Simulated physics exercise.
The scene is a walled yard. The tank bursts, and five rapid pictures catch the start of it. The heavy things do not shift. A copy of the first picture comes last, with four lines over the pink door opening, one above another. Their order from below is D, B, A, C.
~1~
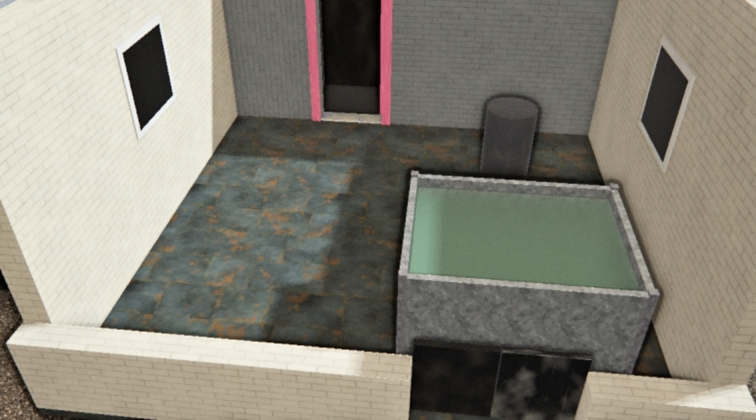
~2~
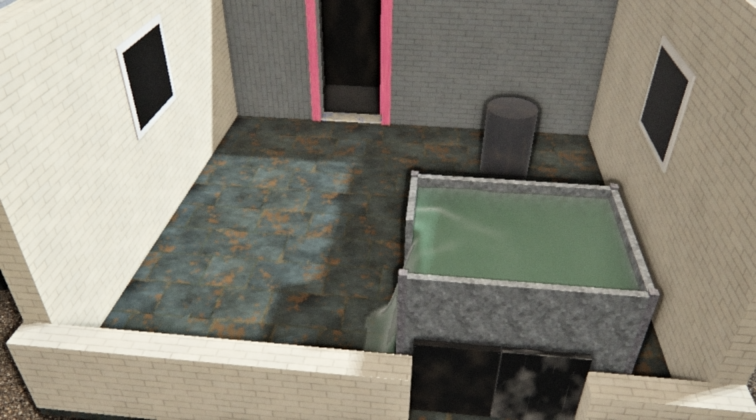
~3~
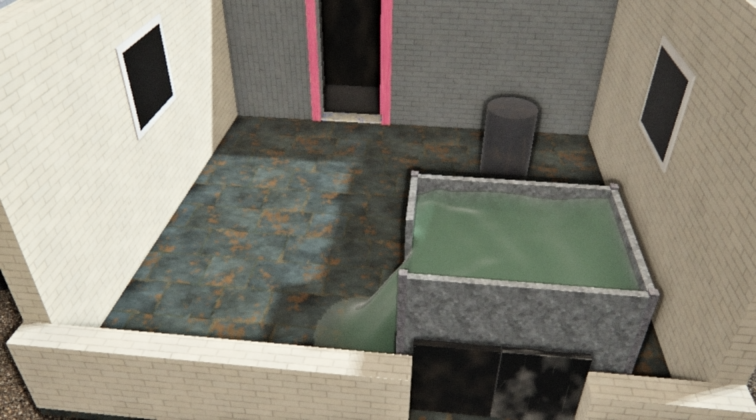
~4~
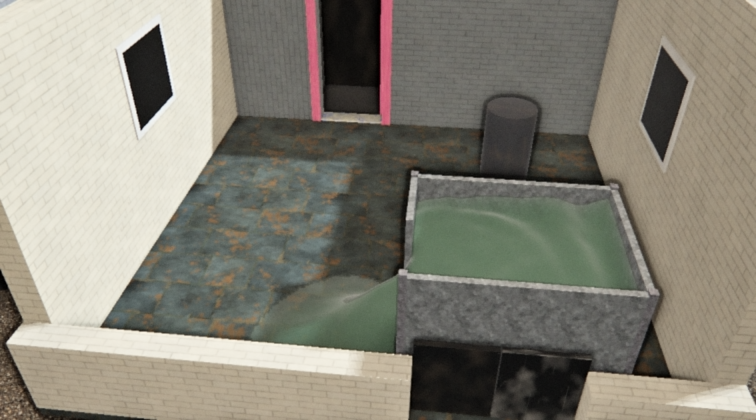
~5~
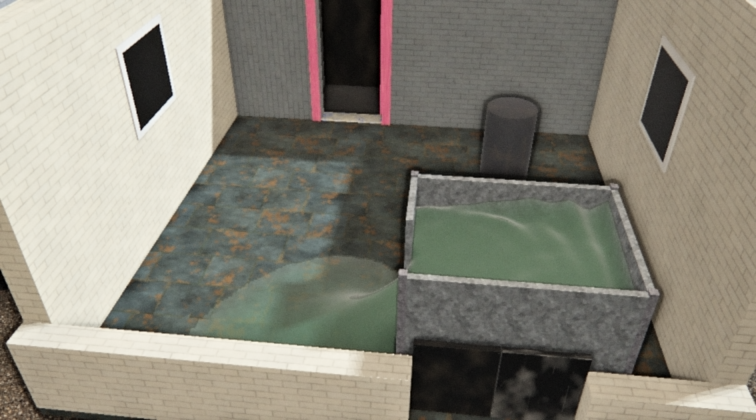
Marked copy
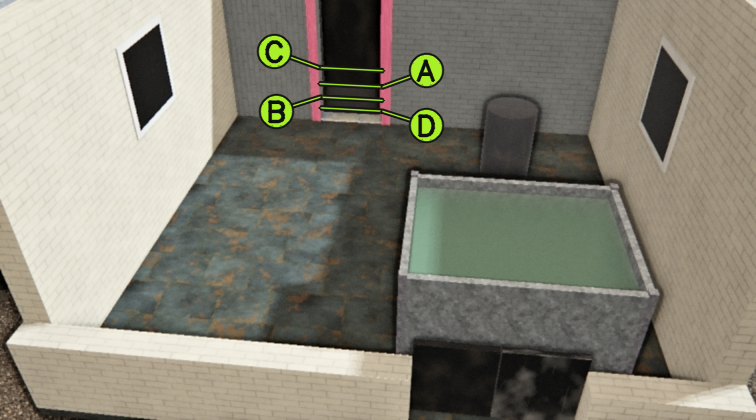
The clip shows a walled yard with a pink doorway and a stone tank of still green water; water then pours from the tank's left side and spreads leftward across the tiled floor as the tank's surface ripples and lowers.
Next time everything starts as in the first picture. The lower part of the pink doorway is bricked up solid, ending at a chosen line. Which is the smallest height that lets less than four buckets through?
Line D.
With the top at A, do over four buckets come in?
No.
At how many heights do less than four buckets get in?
All four.
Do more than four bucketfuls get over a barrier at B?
No, not at all.
In lime, A at (351, 85); B at (351, 98); C at (350, 69); D at (351, 109); from the bottom up D, B, A, C.
Choosing A, nothing gets over.
Choosing B, nothing gets over.
Choosing C, nothing gets over.
Choosing D, a splash gets over, under a bucket.
